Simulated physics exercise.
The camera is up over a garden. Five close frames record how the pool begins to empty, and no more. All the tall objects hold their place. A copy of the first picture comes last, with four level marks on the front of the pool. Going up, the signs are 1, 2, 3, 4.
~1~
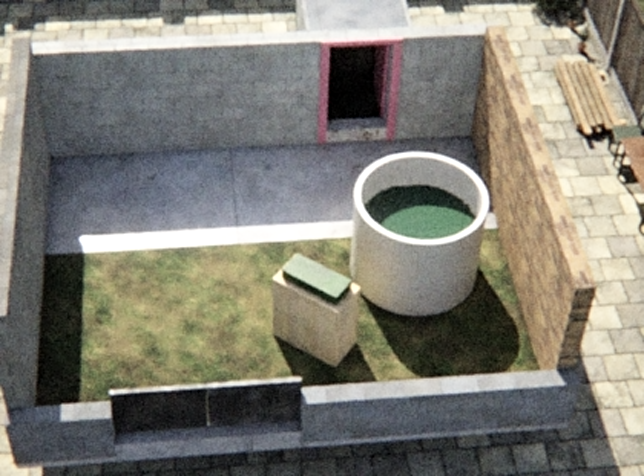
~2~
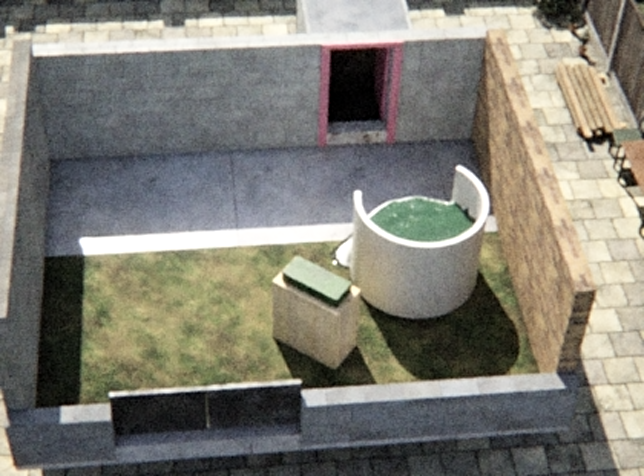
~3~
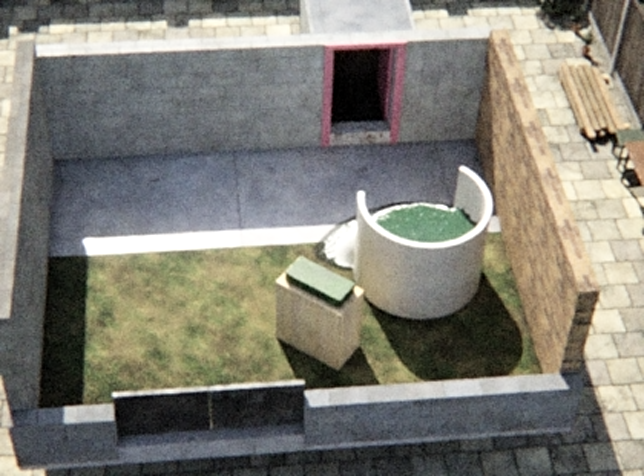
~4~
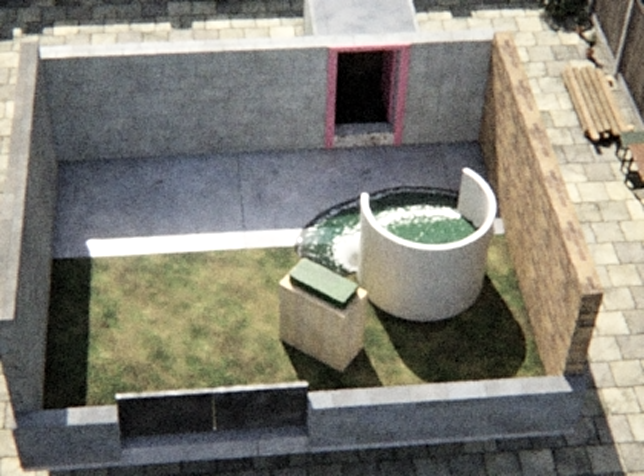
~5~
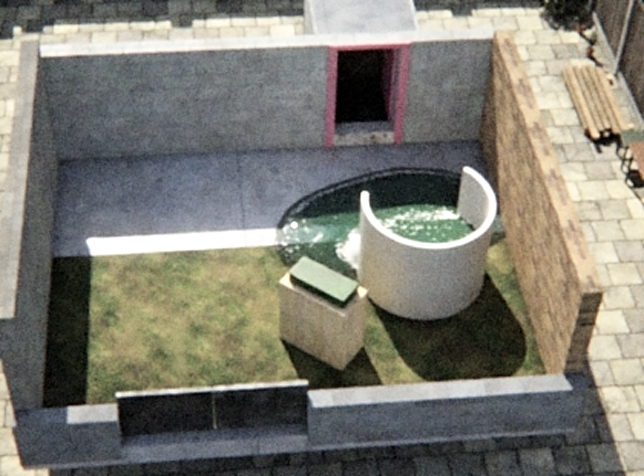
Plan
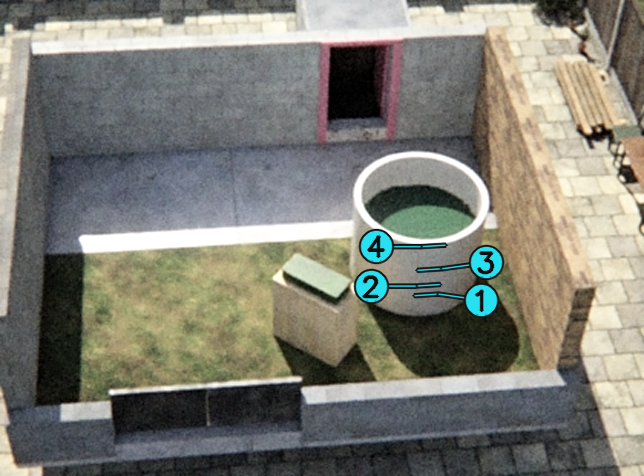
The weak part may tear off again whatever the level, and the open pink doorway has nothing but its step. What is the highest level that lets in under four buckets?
That is level 2.
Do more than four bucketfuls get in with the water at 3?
Yes, it does.
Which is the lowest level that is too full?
Here it is level 3.
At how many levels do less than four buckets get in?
Two.
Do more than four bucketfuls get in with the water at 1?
No, not at all.
In cyan, 1 at (426, 294); 2 at (427, 285); 3 at (429, 269); 4 at (432, 245); from the bottom up 1, 2, 3, 4.
For level 1, nothing gets over.
For level 2, a bucket or two gets in.
For level 3, about 9 bucketfuls get in.
For level 4, dozens of bucketfuls pour in.
